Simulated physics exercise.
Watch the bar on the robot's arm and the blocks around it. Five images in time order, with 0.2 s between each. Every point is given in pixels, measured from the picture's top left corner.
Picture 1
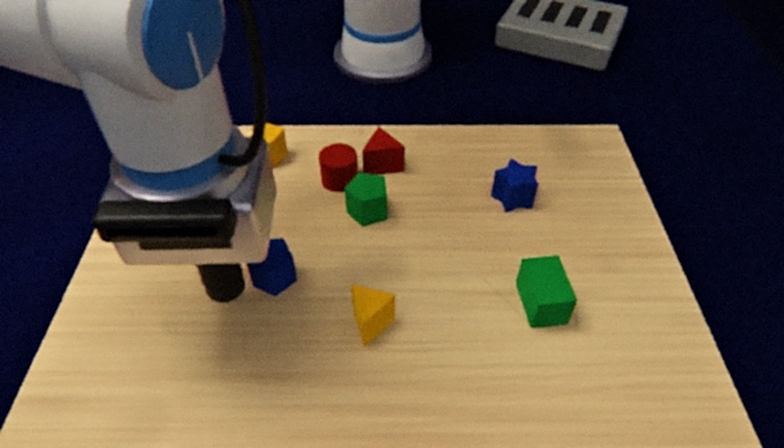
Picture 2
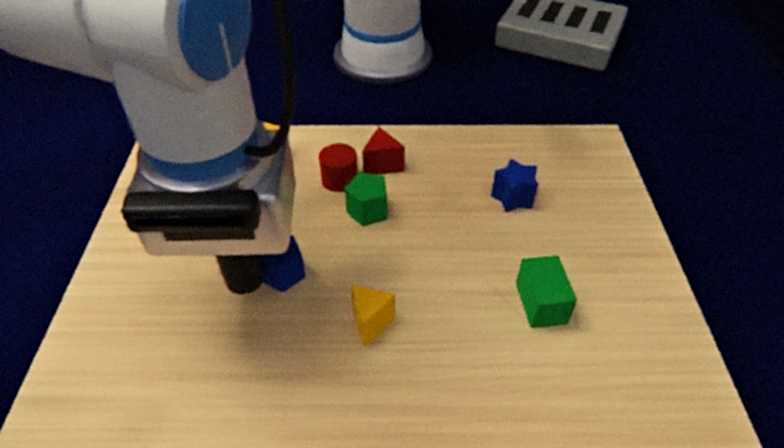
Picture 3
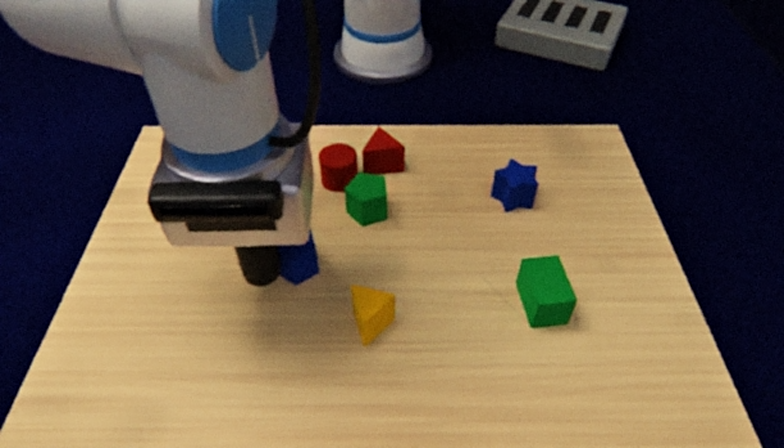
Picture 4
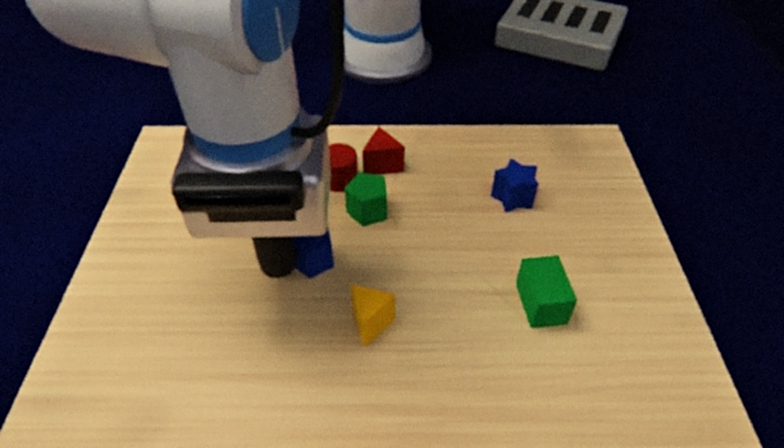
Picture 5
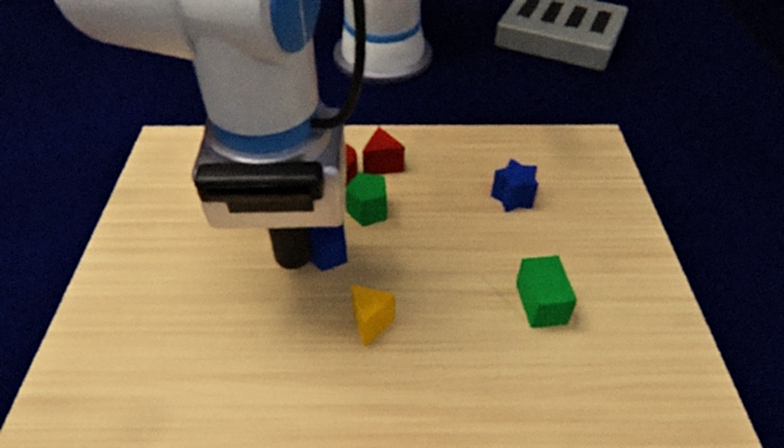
A white robot arm with blue bands reaches over a pale wooden board on a dark blue surface, seen from above at an angle by a still camera. Red, green and blue blocks sit towards the back, with a yellow one near the middle and a green one at right. The arm's black bar slides steadily right and slightly back, pushing a blue block alongside it.
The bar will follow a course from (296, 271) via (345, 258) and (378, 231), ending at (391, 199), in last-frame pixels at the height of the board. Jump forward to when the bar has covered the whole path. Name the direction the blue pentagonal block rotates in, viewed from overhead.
Looking down, my answer is that the blue pentagonal block rotates clockwise.
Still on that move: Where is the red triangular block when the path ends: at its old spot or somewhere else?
The red triangular block will not stay where it is.
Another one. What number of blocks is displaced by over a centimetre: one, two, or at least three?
There will be three or more blocks displaced.
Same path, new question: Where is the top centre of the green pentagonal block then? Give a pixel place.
I predict (382, 151).
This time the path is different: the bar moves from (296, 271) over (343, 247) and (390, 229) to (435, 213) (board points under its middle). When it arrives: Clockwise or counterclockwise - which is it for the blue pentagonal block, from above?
Clockwise from above.
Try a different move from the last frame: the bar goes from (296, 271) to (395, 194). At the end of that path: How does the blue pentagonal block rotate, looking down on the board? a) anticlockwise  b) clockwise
That would be b.
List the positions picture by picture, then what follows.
Bar tip at (226, 288); block tops, blue pentagonal block at (269, 253); red circular block at (338, 155); green pentagonal block at (367, 186); red triangular block at (382, 141), in the first frame.
Bar at (245, 280); blue pentagonal block partly hidden, in the second frame.
Bar at (263, 273); blue pentagonal block partly hidden, in the third frame.
Bar at (279, 264); blue pentagonal block partly hidden, in the fourth frame.
Bar at (294, 256); blue pentagonal block at (325, 229); red circular block partly hidden; green pentagonal block at (367, 186); red triangular block at (382, 141), in the fifth frame.
On the path given first. One third of the way, bar at (344, 243); blue pentagonal block at (372, 213), turned 15° anticlockwise.
Two thirds of the way, bar at (378, 217); blue pentagonal block at (409, 194), turned 15° clockwise; green pentagonal block at (381, 173), turned 70° anticlockwise.
At the end, bar at (391, 185); blue pentagonal block at (424, 183), turned 55° clockwise; red circular block in place; green pentagonal block at (382, 151), turned 80° anticlockwise; red triangular block at (381, 132), turned 15° clockwise.
